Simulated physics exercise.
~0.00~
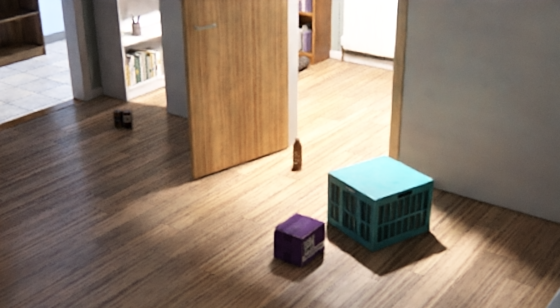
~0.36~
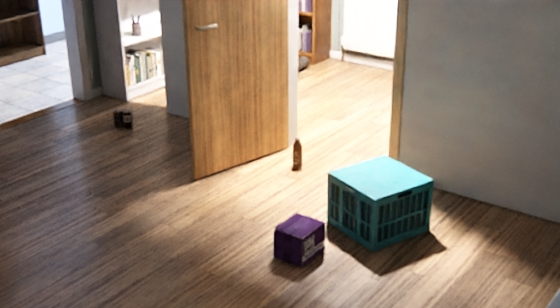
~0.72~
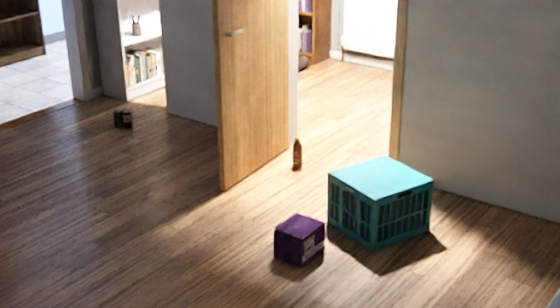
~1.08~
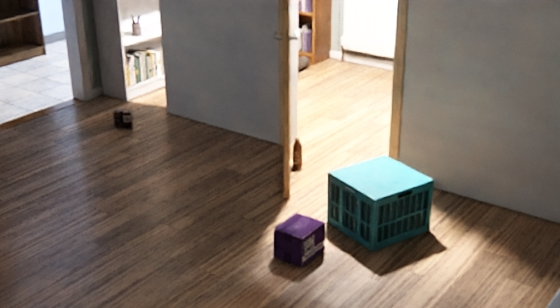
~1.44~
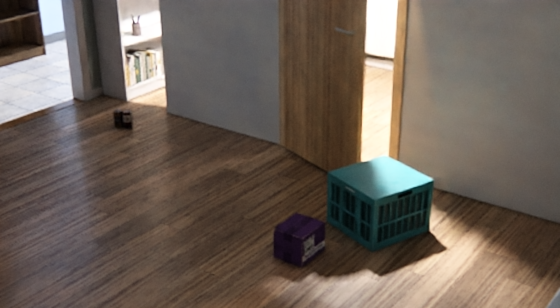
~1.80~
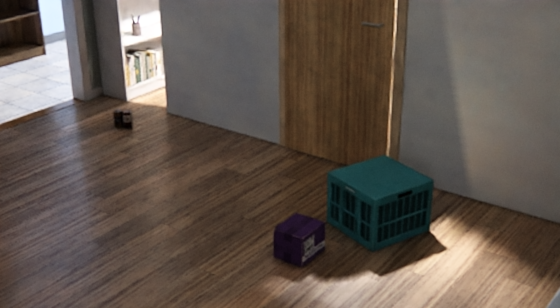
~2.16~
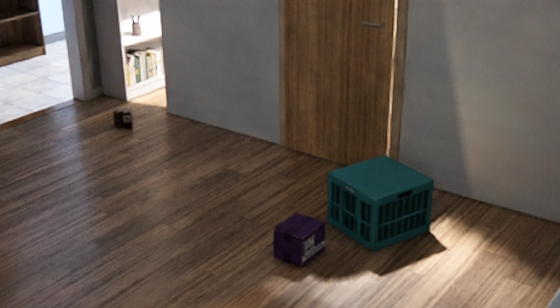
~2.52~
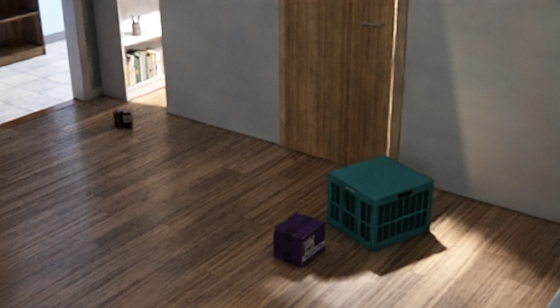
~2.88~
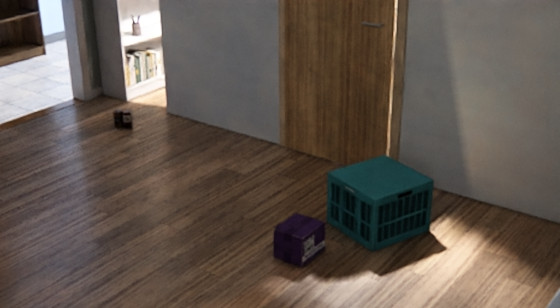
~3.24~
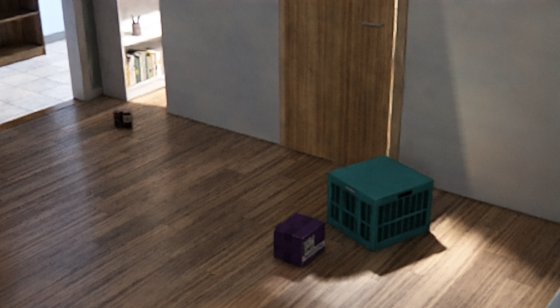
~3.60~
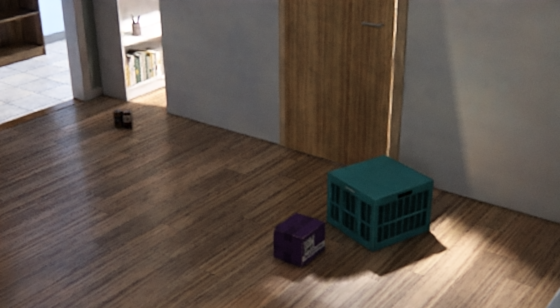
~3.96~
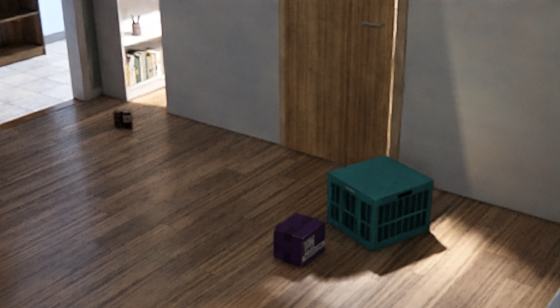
The wooden door swings shut behind the turquoise crate, hiding the small brown bottle from view.
